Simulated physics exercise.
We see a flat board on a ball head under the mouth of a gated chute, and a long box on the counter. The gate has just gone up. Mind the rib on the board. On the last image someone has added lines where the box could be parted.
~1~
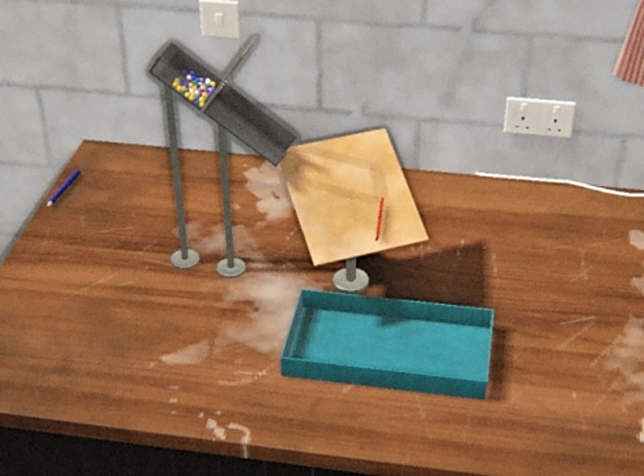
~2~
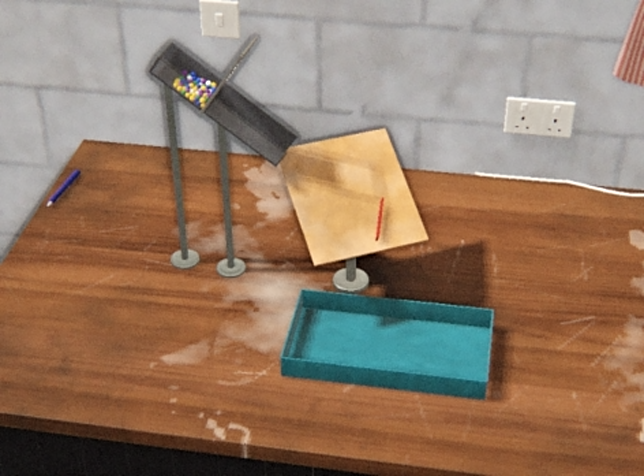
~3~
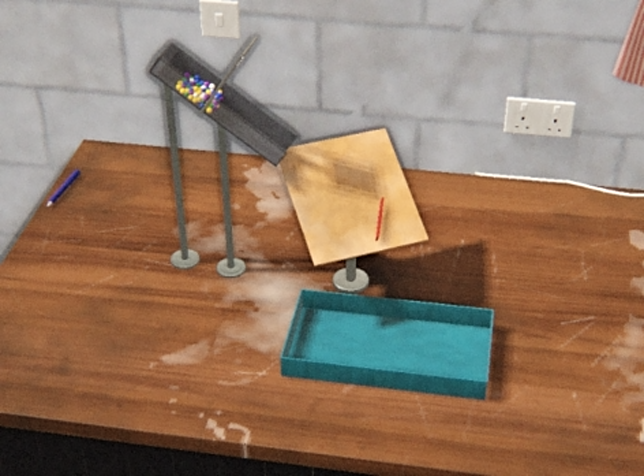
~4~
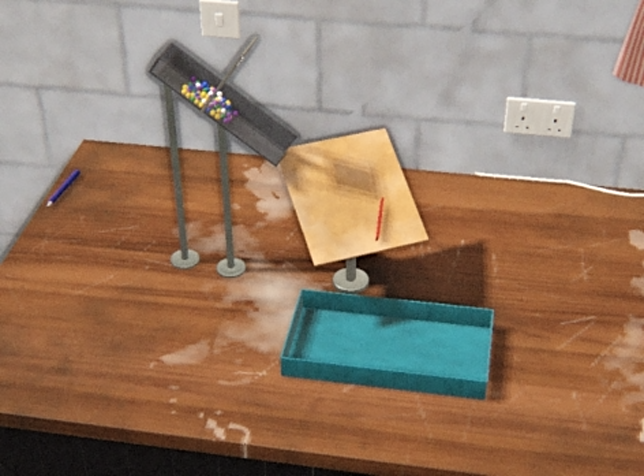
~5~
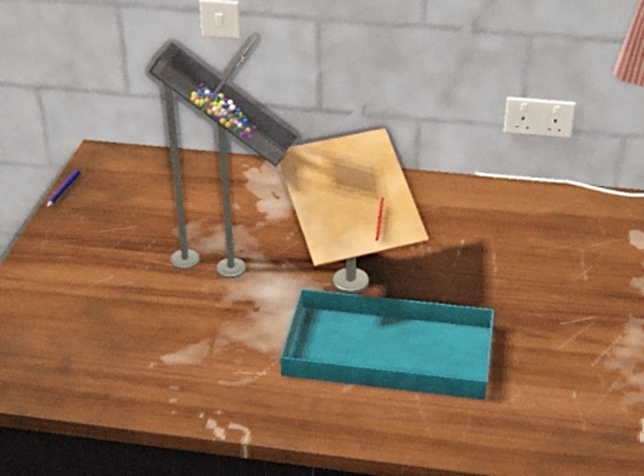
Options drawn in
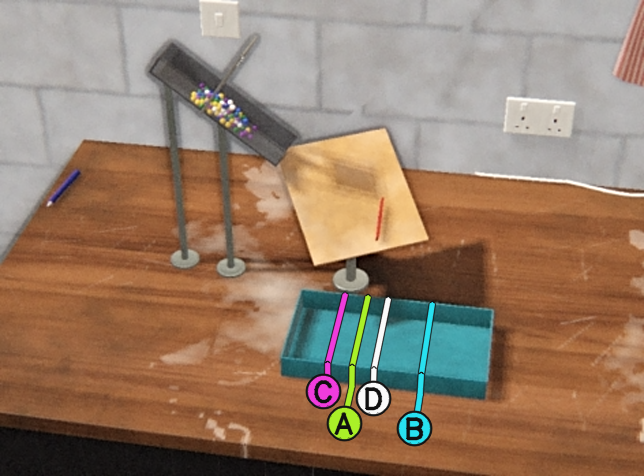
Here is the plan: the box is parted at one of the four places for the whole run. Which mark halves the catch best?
Line D does it best.
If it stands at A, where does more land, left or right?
More lands on the right.
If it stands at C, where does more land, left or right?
More lands on the right.
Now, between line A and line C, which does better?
That is line A.
On the marked copy, line A crosses the front rim at (352, 366); line B crosses the front rim at (421, 374); line C crosses the front rim at (327, 363); line D crosses the front rim at (374, 368).
With A, of what is caught, a small part on the left of the divider, most on the right.
With B, of what is caught, nearly all on the left of the divider, a small part on the right.
With C, of what is caught, none on the left of the divider, all on the right.
With D, of what is caught, about half on the left of the divider, about half on the right.
